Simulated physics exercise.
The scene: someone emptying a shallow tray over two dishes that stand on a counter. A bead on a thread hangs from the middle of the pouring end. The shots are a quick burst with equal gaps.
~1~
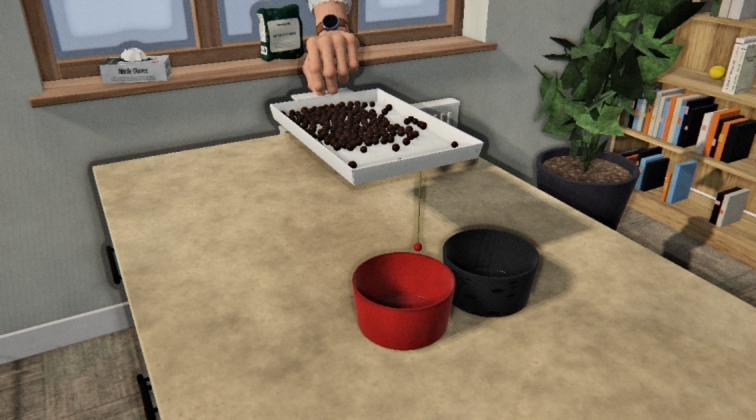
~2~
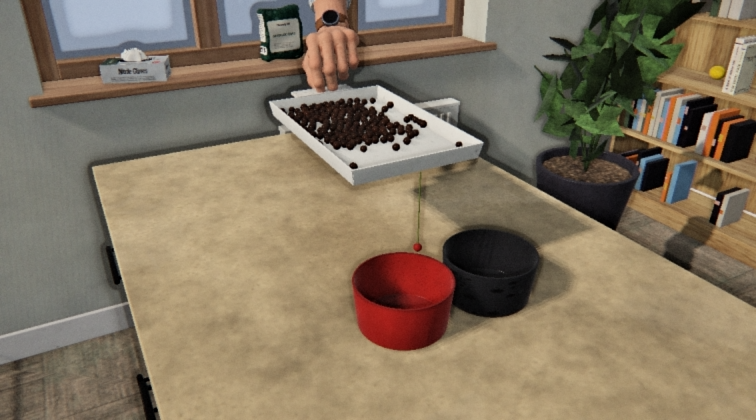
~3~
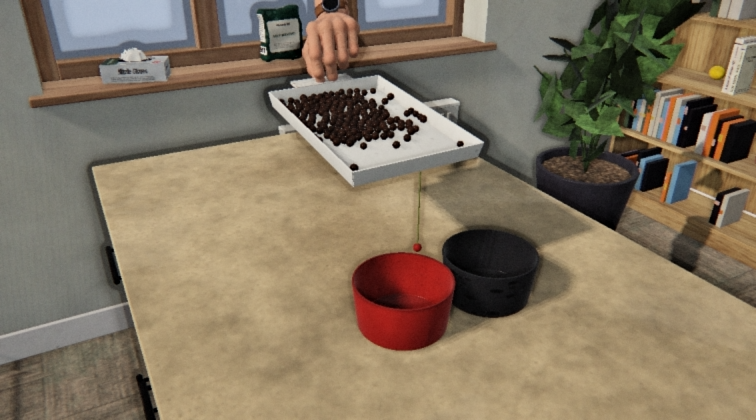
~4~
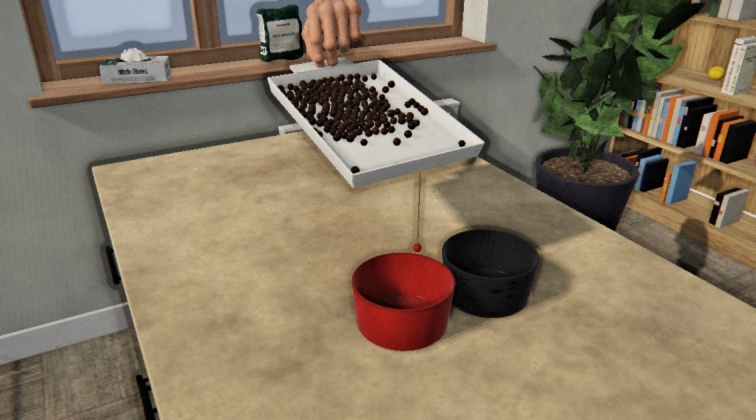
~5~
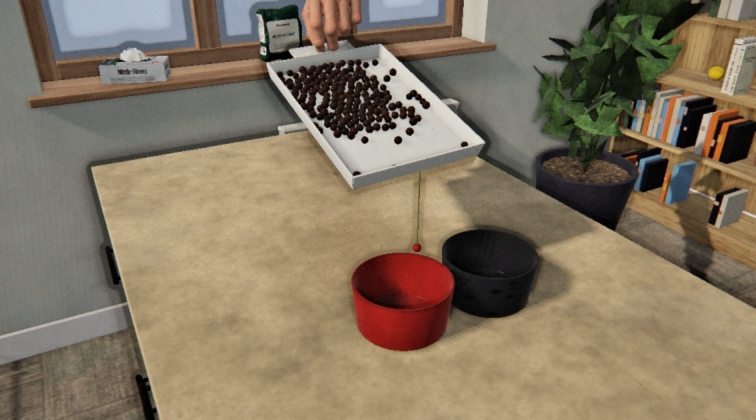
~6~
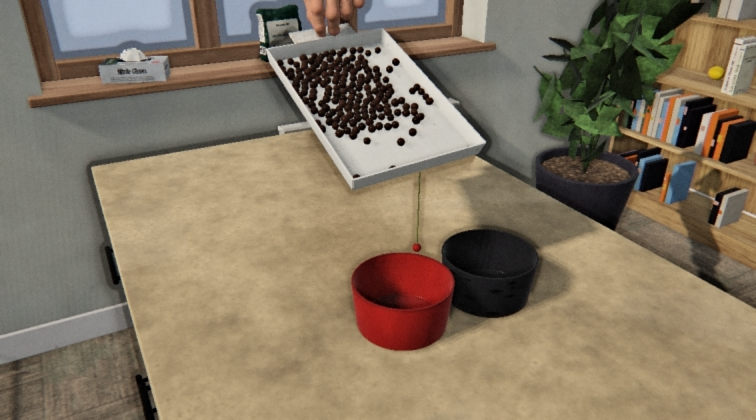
In the video, a hand holds a shallow white tray of small dark brown balls above a red dish and a black dish on a counter, then raises its far end, tilting the tray toward the viewer as the balls shift slightly.
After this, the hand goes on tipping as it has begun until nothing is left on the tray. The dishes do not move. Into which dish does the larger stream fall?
More goes to the left-hand dish.
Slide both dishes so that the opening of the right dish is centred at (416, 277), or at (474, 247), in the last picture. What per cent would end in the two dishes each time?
Near 80 % and 60 %.
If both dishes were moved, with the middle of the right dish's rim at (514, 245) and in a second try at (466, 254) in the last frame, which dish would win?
The first try: Left. The second: The dish on the left.
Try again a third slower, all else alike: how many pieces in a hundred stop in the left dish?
Near 70 %.
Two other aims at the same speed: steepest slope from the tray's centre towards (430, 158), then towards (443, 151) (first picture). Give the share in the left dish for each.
Roughly 10 per cent, and 0 per cent.
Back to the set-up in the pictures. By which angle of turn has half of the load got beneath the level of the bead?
At about 90°.
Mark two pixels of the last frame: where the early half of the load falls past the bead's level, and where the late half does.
The first part at (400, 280); the rest at (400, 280).
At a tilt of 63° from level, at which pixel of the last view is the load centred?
At about (396, 171).
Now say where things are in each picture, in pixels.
The first frame shows corners of the pouring end (354, 168) and (479, 142), level; middle of the load (347, 124), chocolate balls; left dish (430, 324); right dish (519, 293); bead on its thread (418, 247).
The second frame shows corners of the pouring end (354, 169) and (479, 142), level; middle of the load (347, 121).
The third frame shows corners of the pouring end (354, 170) and (479, 142), tipped barely, lowest at the left corner; middle of the load (347, 115).
The fourth frame shows corners of the pouring end (354, 172) and (480, 142), tipped a little, lowest at the left corner; middle of the load (347, 105).
The fifth frame shows corners of the pouring end (354, 175) and (481, 141), tipped clearly, lowest at the left corner; middle of the load (347, 95).
The sixth frame shows corners of the pouring end (354, 177) and (481, 141), tipped clearly, lowest at the left corner; middle of the load (344, 92), almost all on the move; left dish (429, 325); right dish (518, 293).
Just after the last frame, tray tipped steeply; roughly two thirds on the tray; about a tenth in the left dish; just a few outside both; roughly a quarter in the air.
A moment on, tray tipped past a quarter turn; roughly a quarter on the tray; roughly half in the left dish; just a few in the right dish; roughly a quarter outside both; about a tenth in the air.
Further on, tray tipped past a quarter turn; roughly two thirds in the left dish; just a few in the right dish; roughly a quarter outside both.
When it is over, tray tipped past a quarter turn; roughly two thirds in the left dish; just a few in the right dish; roughly a quarter outside both.
